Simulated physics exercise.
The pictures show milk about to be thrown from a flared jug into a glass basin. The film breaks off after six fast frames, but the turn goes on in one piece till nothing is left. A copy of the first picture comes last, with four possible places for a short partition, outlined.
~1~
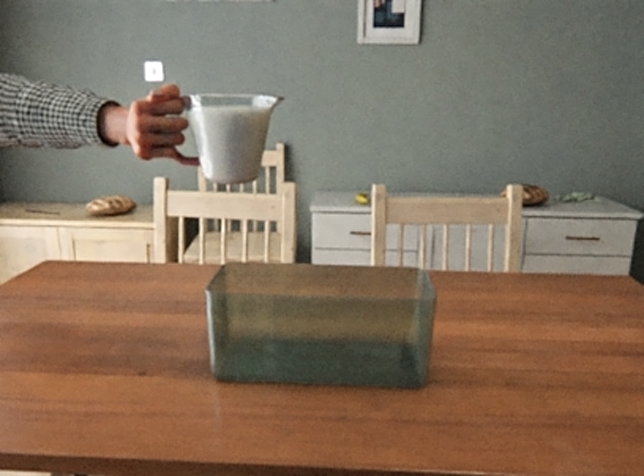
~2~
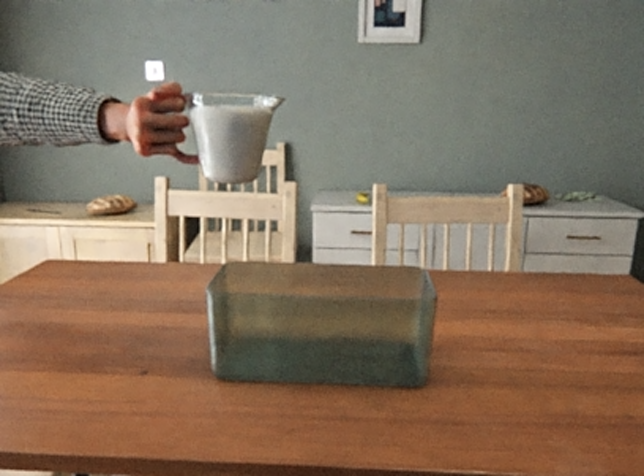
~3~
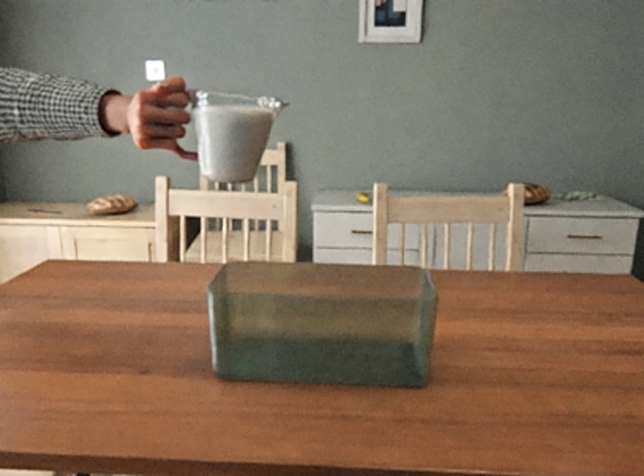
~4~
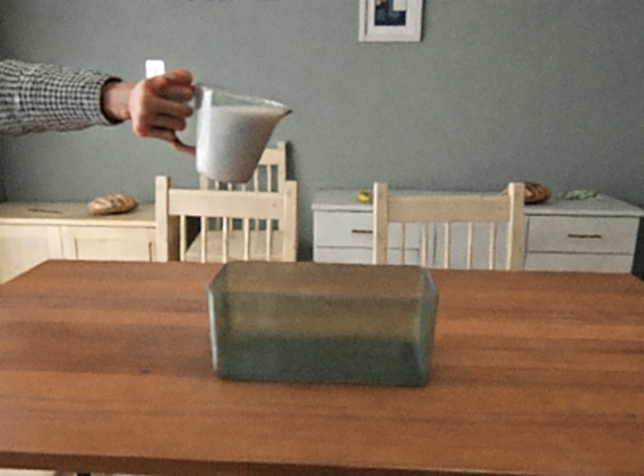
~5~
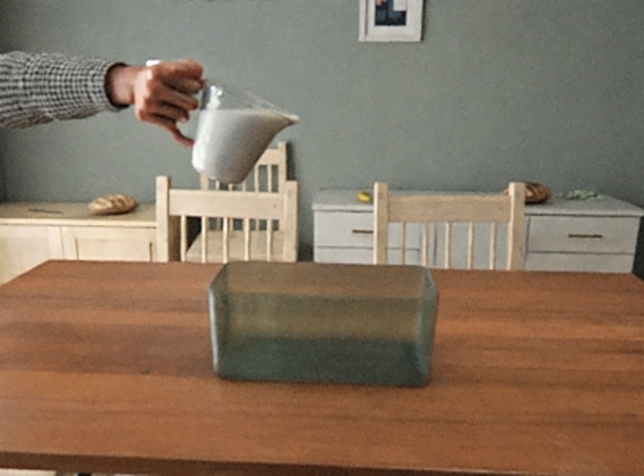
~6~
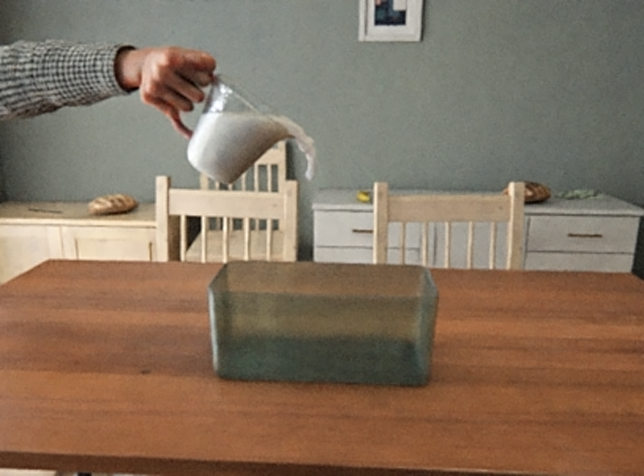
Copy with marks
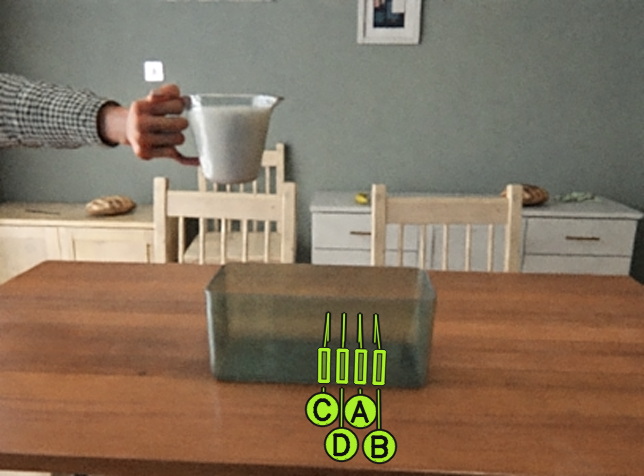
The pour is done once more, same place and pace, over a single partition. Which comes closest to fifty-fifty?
Choose D.
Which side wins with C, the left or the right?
The right side.
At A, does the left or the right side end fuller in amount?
The left one.
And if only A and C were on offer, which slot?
The answer is C.
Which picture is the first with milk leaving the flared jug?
Picture 5.
On the marked copy, A at (360, 389); B at (378, 389); C at (323, 387); D at (341, 388).
If A is chosen, about 85 % ends left of the wall and 12 % right of it; 4 % is lost outside.
If B is chosen, about 92 % ends left of the wall and 5 % right of it; 3 % is lost outside.
If C is chosen, about 22 % ends left of the wall and 77 % right of it.
If D is chosen, about 51 % ends left of the wall and 47 % right of it.
